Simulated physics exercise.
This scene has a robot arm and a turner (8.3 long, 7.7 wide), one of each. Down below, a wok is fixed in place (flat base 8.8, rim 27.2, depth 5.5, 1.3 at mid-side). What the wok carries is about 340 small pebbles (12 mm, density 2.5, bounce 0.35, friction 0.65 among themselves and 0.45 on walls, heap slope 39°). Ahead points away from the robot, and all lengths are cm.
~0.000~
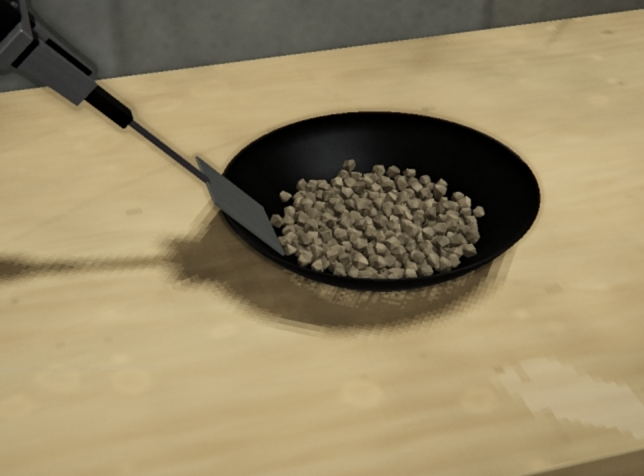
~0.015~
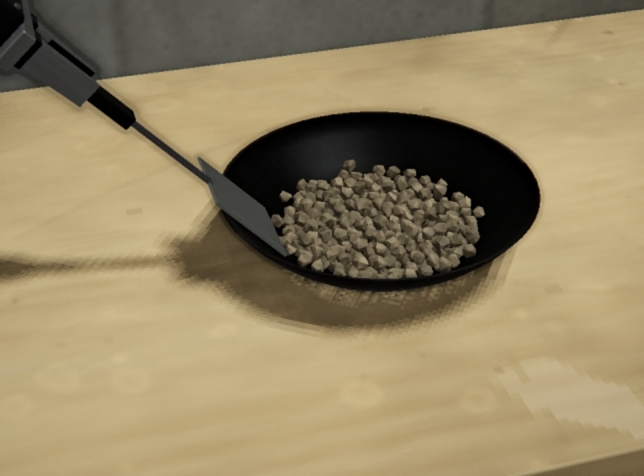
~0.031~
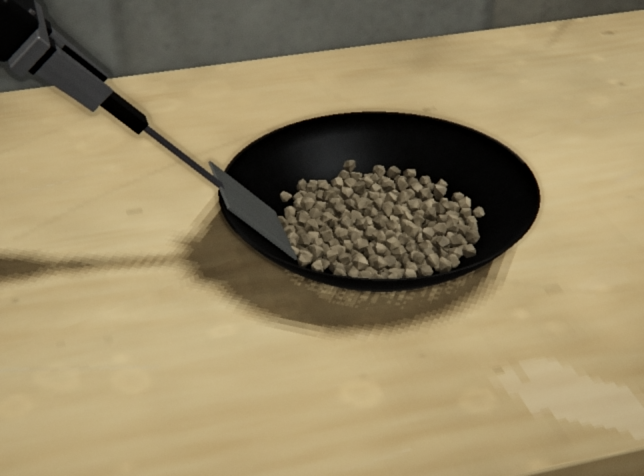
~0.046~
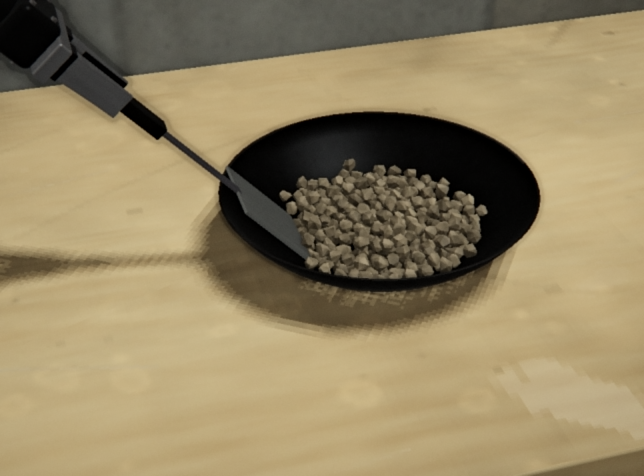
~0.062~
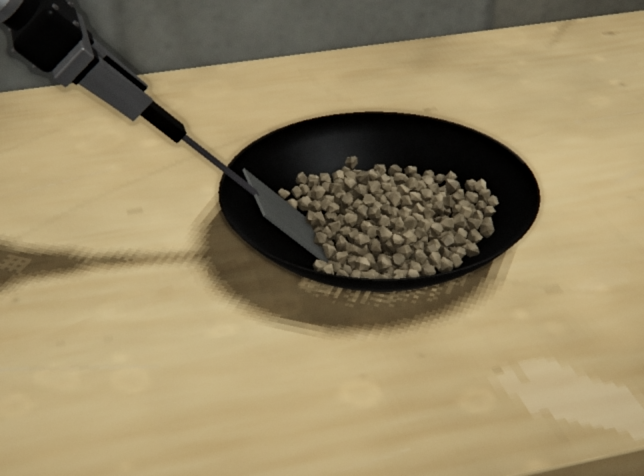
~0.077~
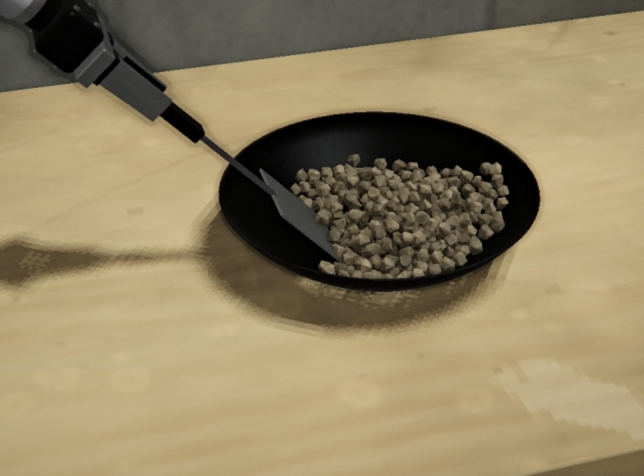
A robot arm at the upper left holds a grey turner over the left rim of a black wok, seen from above at an angle on a pale wooden surface before a grey wall. The wok holds a heap of small brown-grey pebbles. After barely moving at first, the turner slides right and pushes the pebbles toward the right side, while the wok and camera stay still.
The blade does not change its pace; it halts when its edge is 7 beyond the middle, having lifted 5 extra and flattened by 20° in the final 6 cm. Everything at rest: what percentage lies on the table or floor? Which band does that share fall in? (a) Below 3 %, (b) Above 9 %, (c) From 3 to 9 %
(b) Above 9 %.
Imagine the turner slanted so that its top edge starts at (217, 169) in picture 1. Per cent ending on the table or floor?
About 20%.
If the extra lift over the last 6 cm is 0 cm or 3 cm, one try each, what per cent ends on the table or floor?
Close to 20 and 15 percent respectively.
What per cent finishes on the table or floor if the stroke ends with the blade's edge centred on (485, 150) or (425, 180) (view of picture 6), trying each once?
Close to 30 and close to 5 per cent, respectively.
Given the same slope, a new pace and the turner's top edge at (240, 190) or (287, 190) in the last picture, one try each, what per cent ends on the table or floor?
Roughly 5 per cent, then roughly 15 per cent.
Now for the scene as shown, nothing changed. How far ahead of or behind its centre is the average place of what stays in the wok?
4.5 cm ahead.
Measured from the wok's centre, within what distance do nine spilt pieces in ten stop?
Some 40 cm.
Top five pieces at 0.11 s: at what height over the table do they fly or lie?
Estimated height above table: Approx. 7 cm.
After 0.11 s, sloping 48°, highest piece 7 above the table; 334 in the wok, 1 on the blade or in flight.
After 0.15 s, sloping 40°, highest piece 9 above the table; 329 in the wok, 6 on the blade or in flight.
After 0.37 s, sloping 28°, highest piece 6 above the table; 290 in the wok, 33 on the table or floor, 12 on the blade or in flight.
After 1.42 s, sloping 28°, highest piece 6 above the table; 290 in the wok, 45 on the table or floor.
In the end, 290 in the wok, 45 on the table or floor. That is 13 % on the table or floor.
